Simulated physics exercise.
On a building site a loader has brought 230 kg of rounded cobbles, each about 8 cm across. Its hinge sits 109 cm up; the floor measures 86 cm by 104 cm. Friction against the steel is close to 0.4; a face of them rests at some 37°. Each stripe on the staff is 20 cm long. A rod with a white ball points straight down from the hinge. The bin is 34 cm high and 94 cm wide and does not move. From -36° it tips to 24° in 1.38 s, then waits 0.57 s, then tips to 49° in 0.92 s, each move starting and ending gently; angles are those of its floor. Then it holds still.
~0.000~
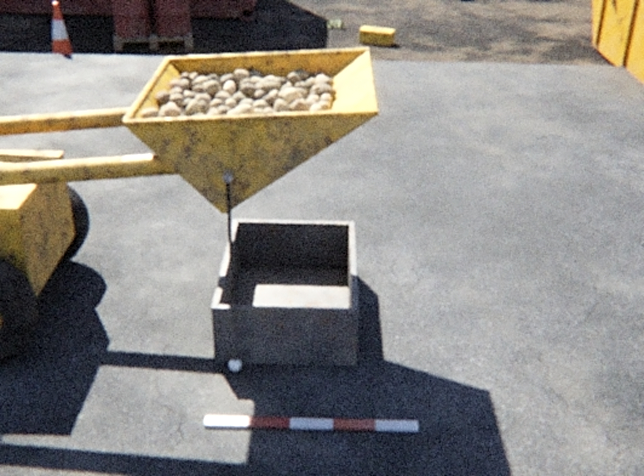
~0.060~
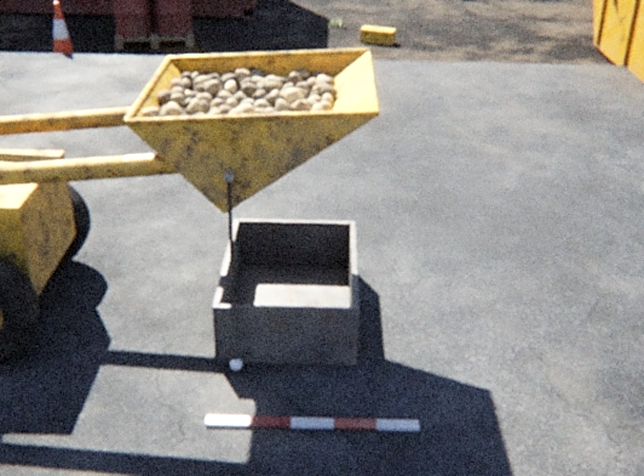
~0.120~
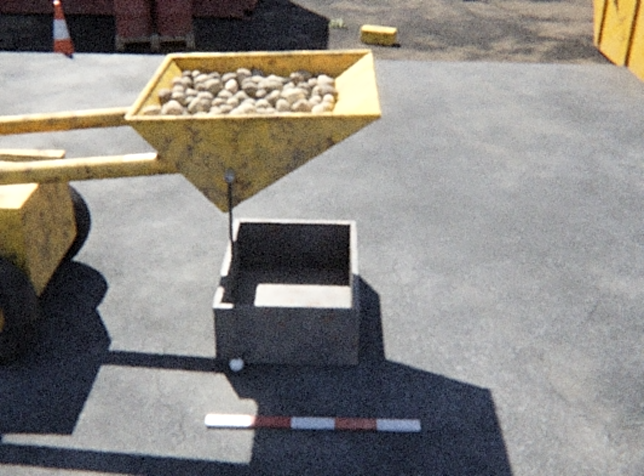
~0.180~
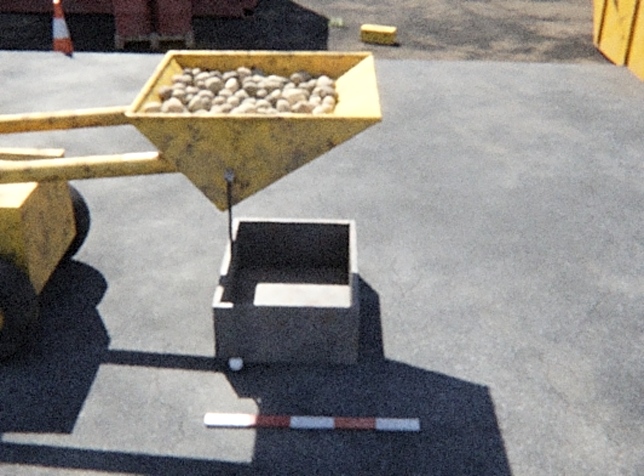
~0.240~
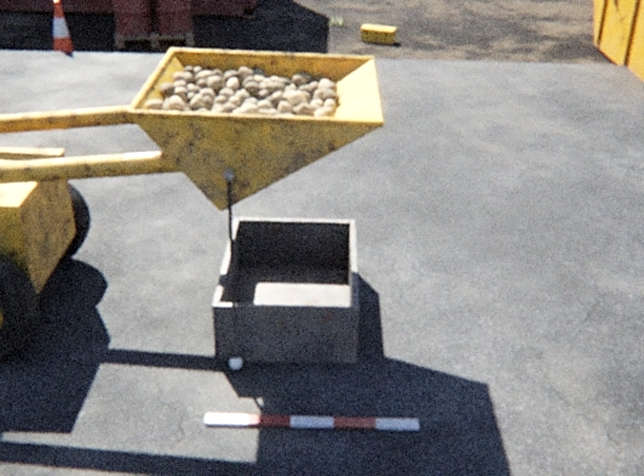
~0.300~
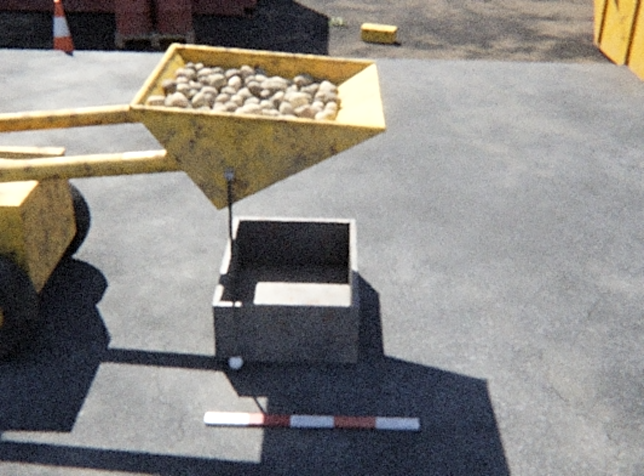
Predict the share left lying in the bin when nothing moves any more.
Close to 0 in a hundred.
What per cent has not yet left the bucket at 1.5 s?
It holds some 90 per cent.
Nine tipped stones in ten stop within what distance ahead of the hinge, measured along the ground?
About 150 cm.
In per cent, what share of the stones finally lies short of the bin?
About 0 per cent.
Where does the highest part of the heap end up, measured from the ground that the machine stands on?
Some 22 cm above that level.
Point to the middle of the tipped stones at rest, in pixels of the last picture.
Around (426, 309).
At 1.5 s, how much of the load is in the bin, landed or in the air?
About 0 per cent by then.
After 1.0 s the floor is at 14°; 100 % in the bucket; the foremost stones are at (329, 180).
After 1.5 s the floor is at 24°; 91 % in the bucket, 9 % beside or beyond the bin; the foremost stones are at (385, 221).
After 3.3 s the floor is at 49°; 0 % in the bucket, 100 % beside or beyond the bin; the foremost stones are at (569, 268).
After 5.8 s the floor is at 49°; 0 % in the bucket, 100 % beside or beyond the bin; the foremost stones are at (569, 268).
